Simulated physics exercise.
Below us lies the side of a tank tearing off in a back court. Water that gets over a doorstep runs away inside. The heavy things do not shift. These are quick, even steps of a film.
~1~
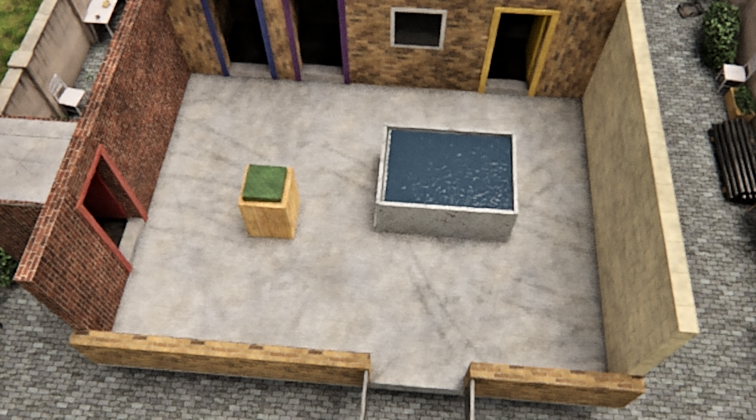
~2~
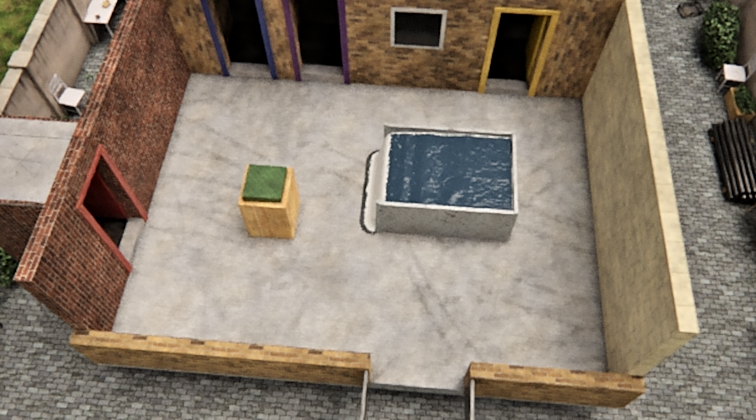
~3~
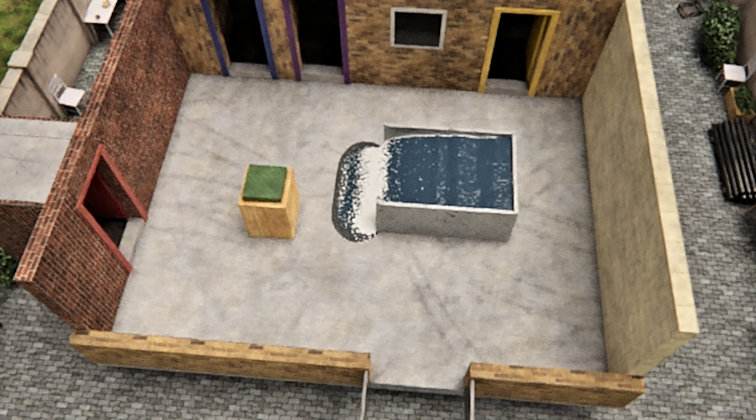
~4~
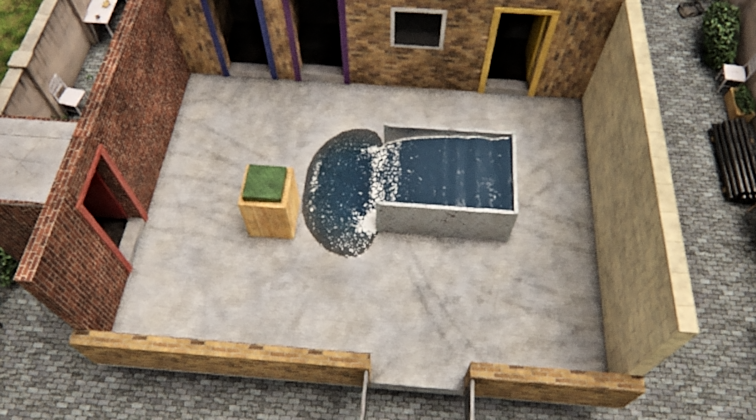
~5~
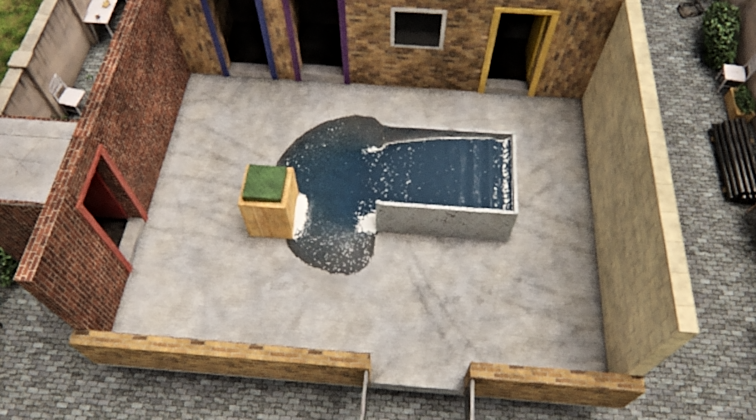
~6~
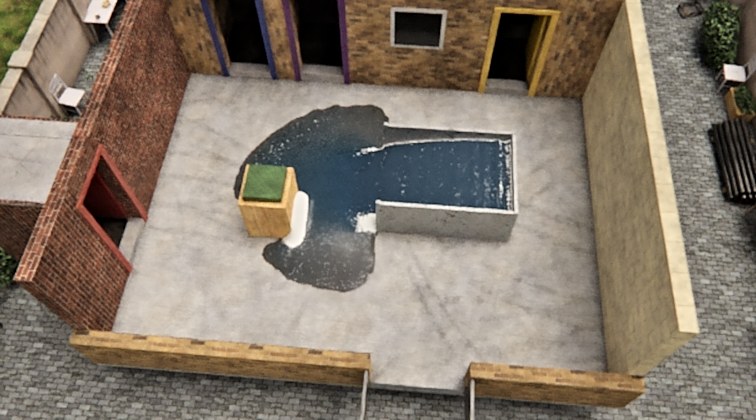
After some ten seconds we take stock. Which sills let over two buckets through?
One by one: The blue door floods; the yellow door holds within the limit; the purple door holds within the limit; the red door holds within the limit.
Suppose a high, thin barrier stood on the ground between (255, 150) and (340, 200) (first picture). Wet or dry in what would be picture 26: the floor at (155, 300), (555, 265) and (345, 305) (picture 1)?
One after the other: Awash, free of water, flooded.
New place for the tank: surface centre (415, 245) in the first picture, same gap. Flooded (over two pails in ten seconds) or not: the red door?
One by one: The red one floods.
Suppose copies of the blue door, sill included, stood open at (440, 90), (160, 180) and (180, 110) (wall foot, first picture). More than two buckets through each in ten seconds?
One after the other: Keeps below it, is over, takes more.
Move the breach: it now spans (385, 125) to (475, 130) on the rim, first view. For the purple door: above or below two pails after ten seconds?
My reading: Purple door stays under.
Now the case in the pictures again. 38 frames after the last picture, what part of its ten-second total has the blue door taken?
Close to 100 %.
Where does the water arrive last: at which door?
It is the yellow-painted one.
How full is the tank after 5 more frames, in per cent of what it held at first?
Some 50 per cent.
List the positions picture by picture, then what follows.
In the first picture, the water tank at (448, 169) is whole and still.
In the second picture, water pours out at (384, 181) and has run to (373, 232).
In the third picture, water pours out at (384, 183) and has run to (349, 236).
In the fourth picture, the front is at (322, 240), out from the gap at (384, 184).
In the fifth picture, the front is at a hidden place, out from the gap at (384, 185).
In the sixth picture, the front is at a hidden place, out from the gap at (384, 185).
A moment on, water covers 35 % of the floor; the blue door wet at the sill, nothing in, the yellow door not reached, the purple door wet at the sill, nothing in, the red door not reached.
Next, water covers 45 % of the floor; the blue door wet at the sill, nothing in, the yellow door not reached, the purple door wet at the sill, nothing in, the red door wet at the sill, nothing in.
Then, water covers 55 % of the floor; the blue door over two buckets in, the yellow door not reached, the purple door wet at the sill, nothing in, the red door wet at the sill, nothing in.
Later, water covers 80 % of the floor; the blue door over two buckets in, the yellow door wet at the sill, nothing in, the purple door wet at the sill, nothing in, the red door wet at the sill, nothing in.
In the end, water covers 95 % of the floor; the blue door over two buckets in, the yellow door wet at the sill, nothing in, the purple door wet at the sill, nothing in, the red door wet at the sill, nothing in.
